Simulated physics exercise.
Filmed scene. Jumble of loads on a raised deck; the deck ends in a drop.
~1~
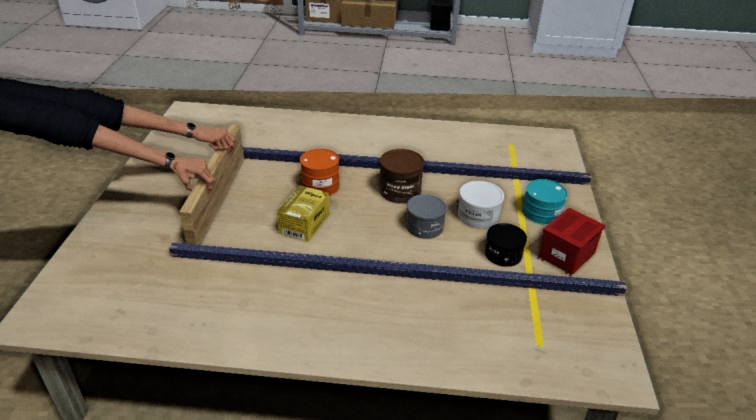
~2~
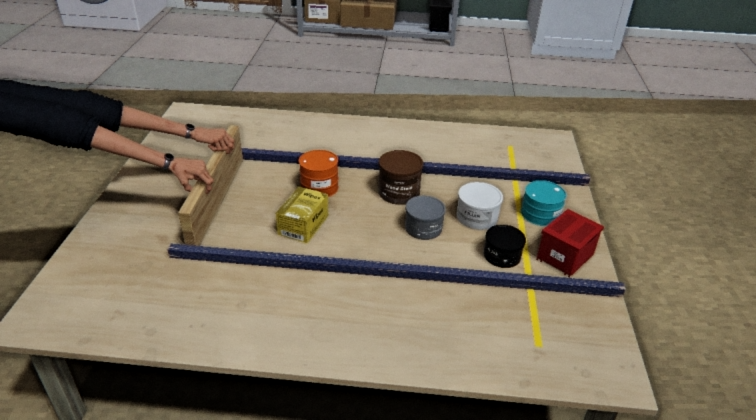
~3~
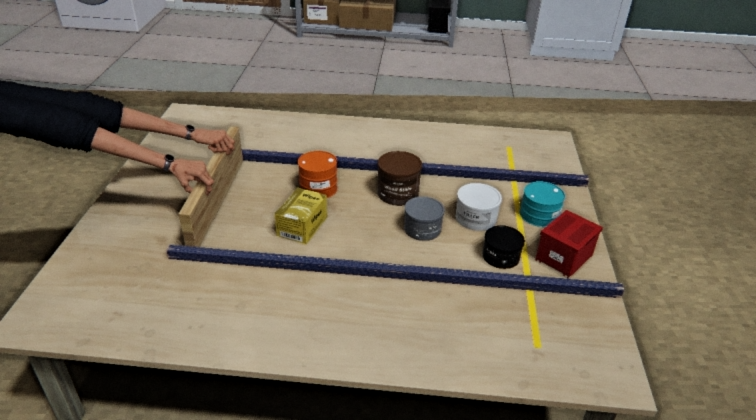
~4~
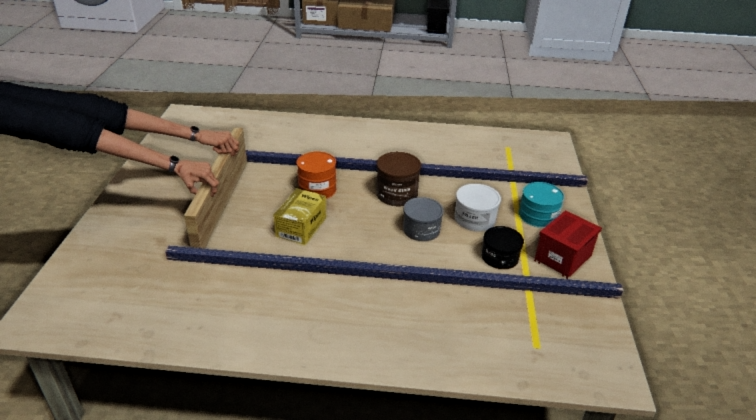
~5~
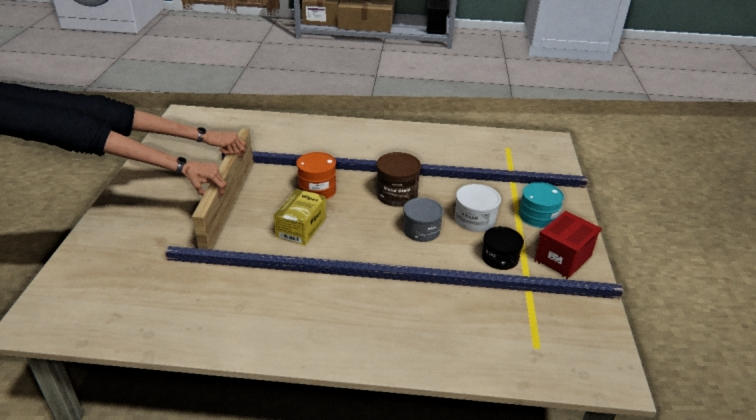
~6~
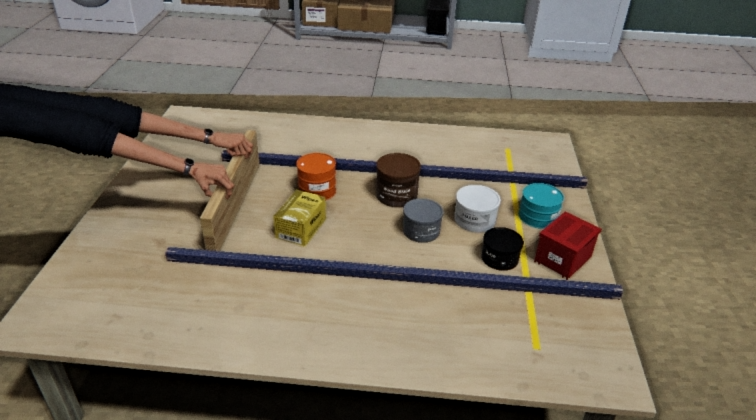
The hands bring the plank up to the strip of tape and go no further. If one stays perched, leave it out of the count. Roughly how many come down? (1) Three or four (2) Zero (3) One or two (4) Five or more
The answer is 3.
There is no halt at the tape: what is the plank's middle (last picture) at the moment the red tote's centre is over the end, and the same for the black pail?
Roughly (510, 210); roughly (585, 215).
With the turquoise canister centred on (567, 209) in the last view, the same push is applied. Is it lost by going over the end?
Placed there, the turquoise canister ends up below.
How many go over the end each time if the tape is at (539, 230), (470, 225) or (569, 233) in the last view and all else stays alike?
Ground tally per try: 3 / 0 / 5.
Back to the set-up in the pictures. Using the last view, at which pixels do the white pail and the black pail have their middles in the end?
In the last view, the middles sit near (578, 214) and near (577, 266).
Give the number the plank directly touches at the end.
The count in contact is 2.
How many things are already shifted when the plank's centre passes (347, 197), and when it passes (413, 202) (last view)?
The count is 3 at the first point and 5 at the second.
Early on, none off yet; red tote at rest near (567, 245); turquoise canister at rest near (541, 206); black pail at rest near (502, 249).
A while later, none off yet; red tote at rest near (567, 245); turquoise canister moving near (542, 205); black pail at rest near (502, 249).
Finally, the number that fall off is one or two; lost, turquoise canister and red tote.
